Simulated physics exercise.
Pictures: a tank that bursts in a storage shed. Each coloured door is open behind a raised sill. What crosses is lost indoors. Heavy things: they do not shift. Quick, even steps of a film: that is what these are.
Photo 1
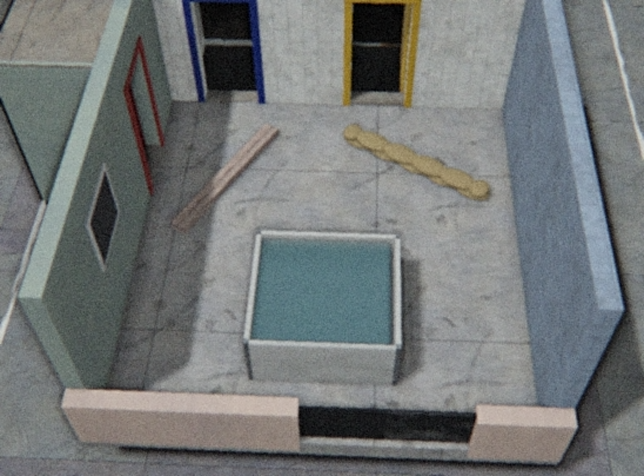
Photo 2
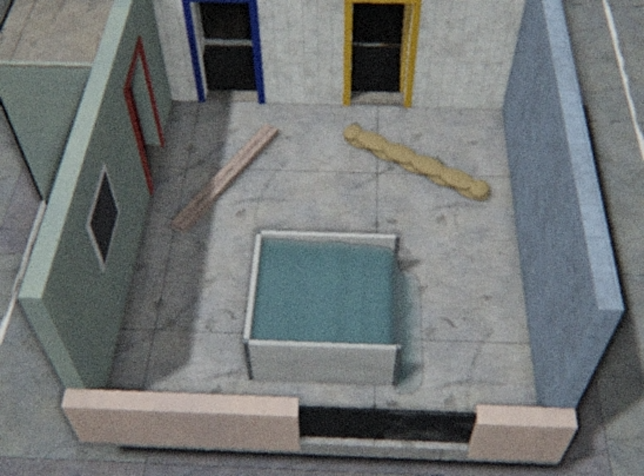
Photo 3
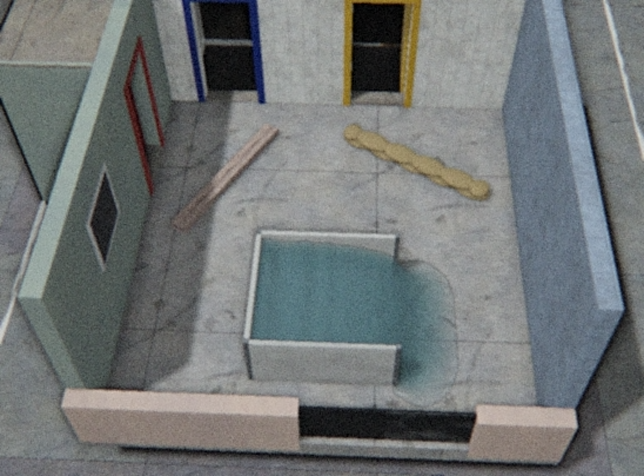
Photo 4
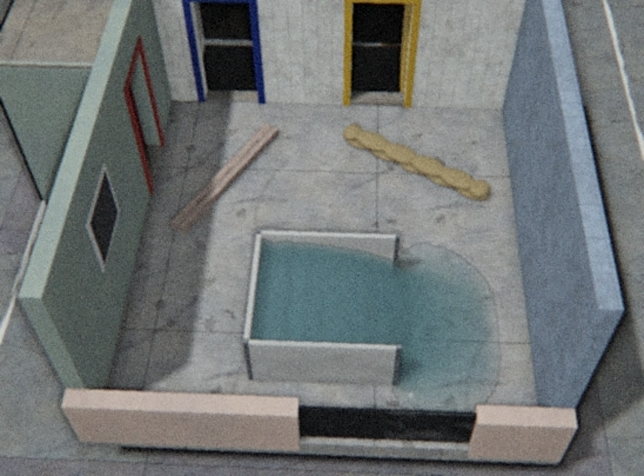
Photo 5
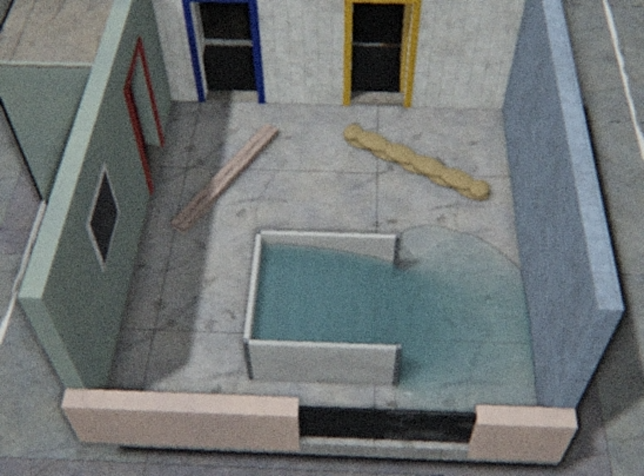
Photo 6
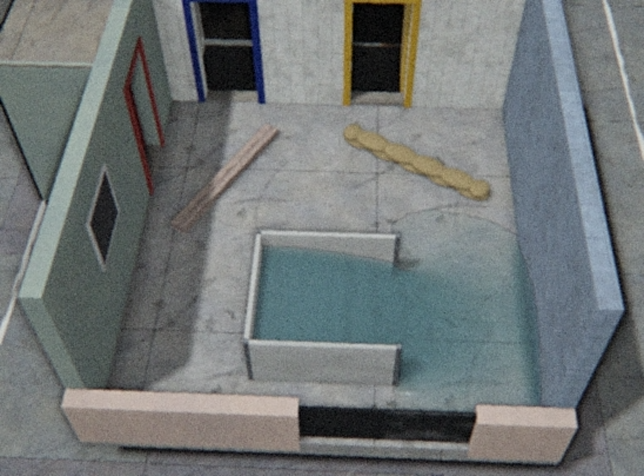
At the start, teal water sits still in a square tank inside a walled shed with red, blue and yellow doorways. The tank's right side opens and water pours out across the floor, spreading rightward to the blue wall, then fanning out along it.
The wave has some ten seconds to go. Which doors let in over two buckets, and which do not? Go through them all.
In order: The yellow door sees two pails or less. The red door sees more than two pails. The blue door sees more than two pails.
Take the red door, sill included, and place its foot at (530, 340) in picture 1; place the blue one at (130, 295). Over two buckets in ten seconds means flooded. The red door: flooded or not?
Note - red door: Beyond the mark.
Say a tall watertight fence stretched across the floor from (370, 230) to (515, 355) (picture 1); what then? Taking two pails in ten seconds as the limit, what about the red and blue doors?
Result - red door doesn't reach it, blue door overshoots.
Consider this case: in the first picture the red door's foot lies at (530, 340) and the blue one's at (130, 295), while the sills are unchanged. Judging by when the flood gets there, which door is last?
Result: The one in blue.
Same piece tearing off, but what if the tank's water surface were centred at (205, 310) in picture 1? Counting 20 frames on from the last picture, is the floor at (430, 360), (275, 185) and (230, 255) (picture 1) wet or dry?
Result: Inundated; spared; spared.
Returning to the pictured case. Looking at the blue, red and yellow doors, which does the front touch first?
That's the yellow door.
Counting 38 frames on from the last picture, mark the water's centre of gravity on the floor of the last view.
The balance point is around (326, 247).
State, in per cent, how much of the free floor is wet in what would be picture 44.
Around 90 percent.
A moment on, water covers 20 % of the floor; the yellow door not reached, the red door not reached, the blue door not reached.
Next, water covers 35 % of the floor; the yellow door not reached, the red door not reached, the blue door not reached.
Then, water covers 65 % of the floor; the yellow door wet at the sill, nothing in, the red door not reached, the blue door not reached.
Later, water covers 90 % of the floor; the yellow door under two buckets in, the red door under two buckets in, the blue door over two buckets in.
In the end, water covers 95 % of the floor; the yellow door under two buckets in, the red door over two buckets in, the blue door far over two buckets in.
